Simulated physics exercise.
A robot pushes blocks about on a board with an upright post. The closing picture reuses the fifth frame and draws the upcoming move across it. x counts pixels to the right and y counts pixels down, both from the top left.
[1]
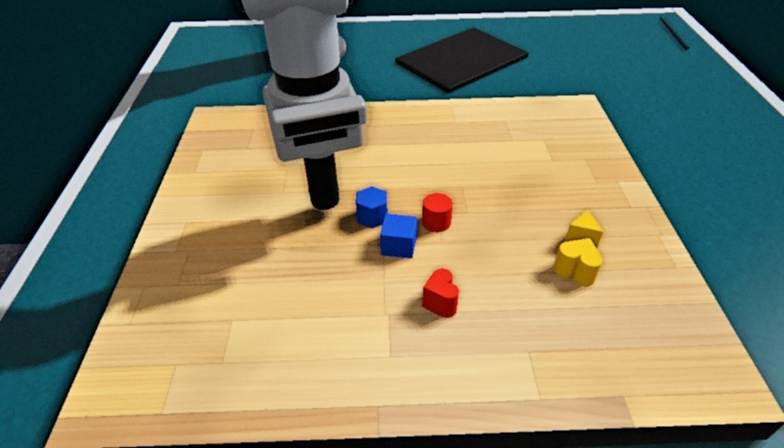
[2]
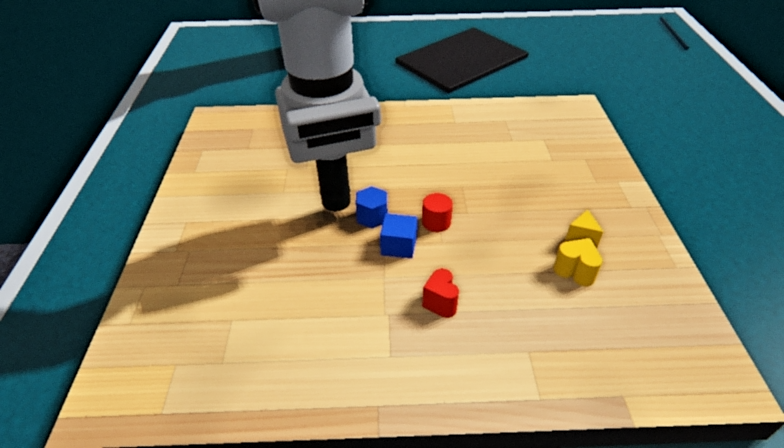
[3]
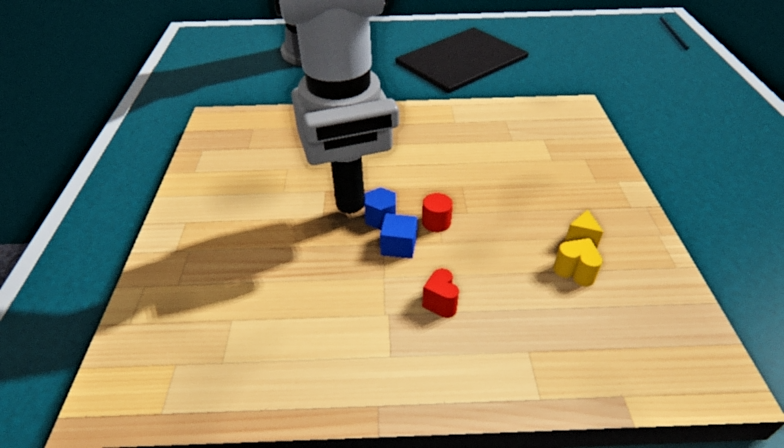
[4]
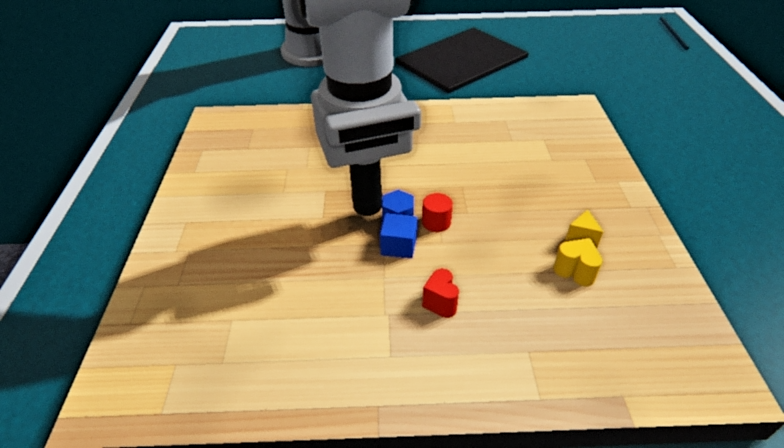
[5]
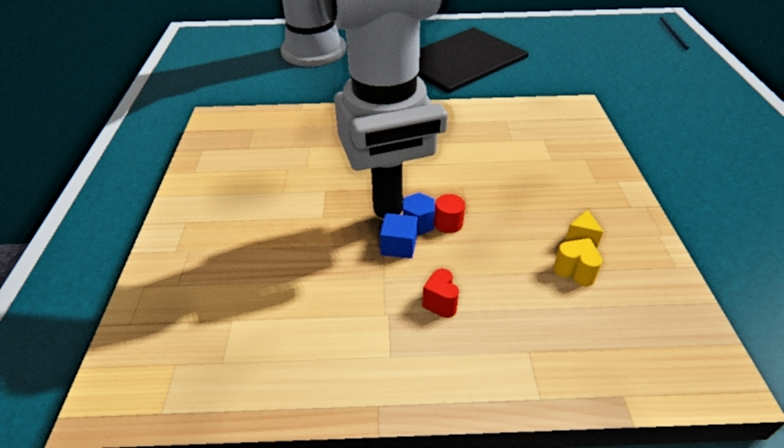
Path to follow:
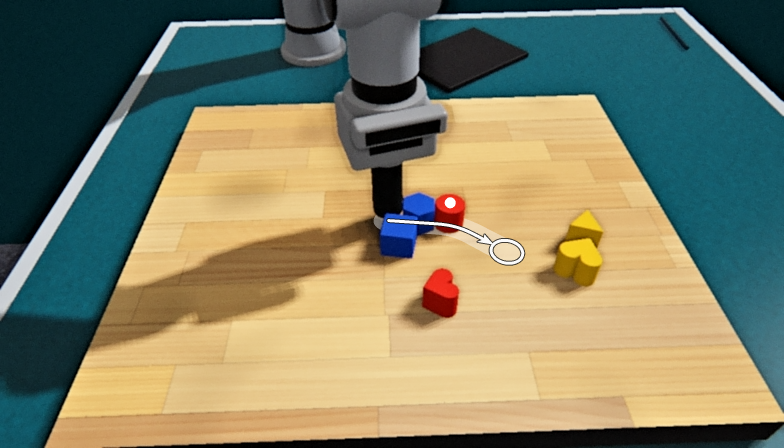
A grey robot arm with a black post slides steadily rightward, meeting the blue six-sided block and pushing it behind the blue cube until the red cylinder shifts slightly right too. The fixed camera looks down on a pale wooden board on a teal table, a black pad behind. The blue cube, the red heart in front, and the yellow triangle and heart at right stay still.
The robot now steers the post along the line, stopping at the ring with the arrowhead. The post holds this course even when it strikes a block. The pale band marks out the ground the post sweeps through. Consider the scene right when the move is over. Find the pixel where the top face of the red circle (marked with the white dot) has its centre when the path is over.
Pixel (558, 205).
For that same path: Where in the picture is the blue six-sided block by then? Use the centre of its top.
I'd say the blue six-sided block ends with its top centre at (538, 220).
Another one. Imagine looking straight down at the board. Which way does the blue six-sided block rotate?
Direction: Anticlockwise.
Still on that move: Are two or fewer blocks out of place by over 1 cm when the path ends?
My answer is yes.
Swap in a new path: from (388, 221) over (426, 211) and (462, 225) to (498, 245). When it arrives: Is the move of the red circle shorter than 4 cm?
No, that is not how it ends up.
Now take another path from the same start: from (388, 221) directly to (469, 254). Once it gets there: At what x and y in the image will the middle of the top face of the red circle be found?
It sits at (504, 199).
The line goes from (388, 221) by way of (430, 223) and (470, 232) to (507, 252); the dot is on the red circle.
On the path given first. One third of the way, post (430, 213); blue six-sided block (462, 207); red circle (494, 206).
Two thirds of the way, post (472, 222); blue six-sided block (506, 213), turned 10° anticlockwise; red circle (536, 208).
At the end, post (509, 241); blue four-sided block unmoved; blue six-sided block (538, 220), turned 40° anticlockwise; red circle (558, 205).
